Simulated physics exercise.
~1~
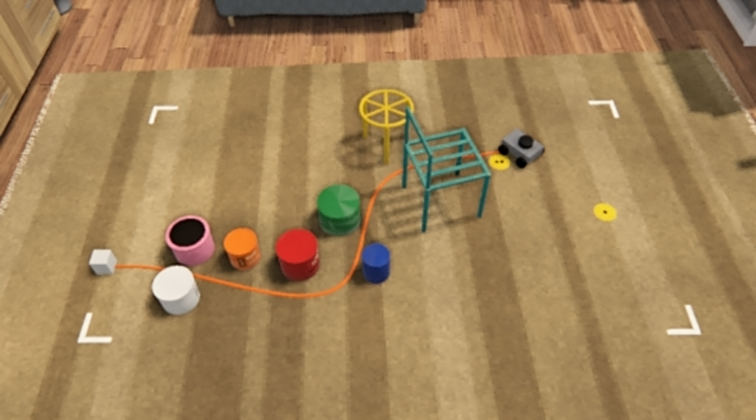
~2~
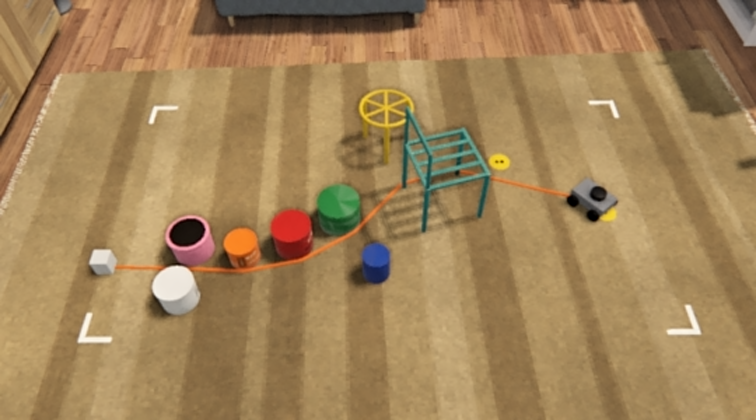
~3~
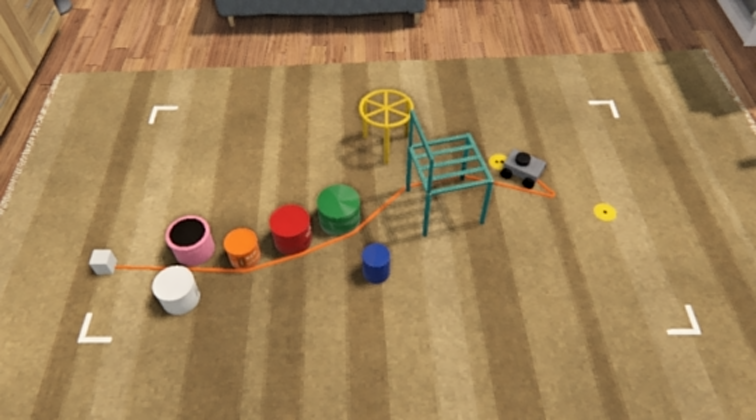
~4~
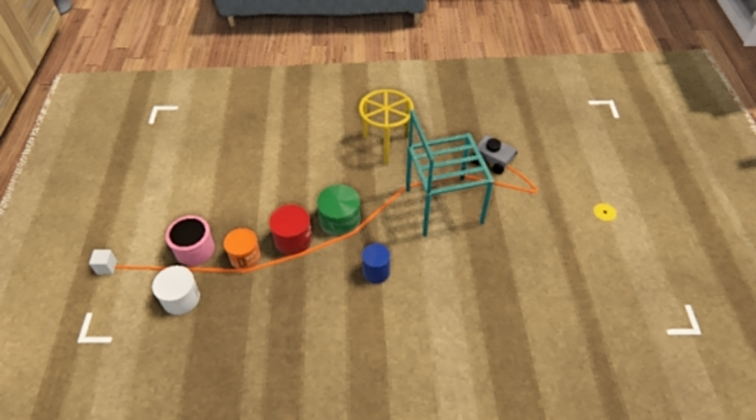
On a striped rug on a living-room floor, a small gray cart trails an orange lead that runs from a pale block at the left, past several bins and tubs and through the legs of a teal chair. The cart drives right and down to the farther yellow mark, and the lead pulls straighter, dragging the red bin up toward the green tub. The cart then heads back left, leaving the lead slack behind it, and the chair shifts very slightly. It ends beside the chair, over the nearer mark, with the red bin still displaced.
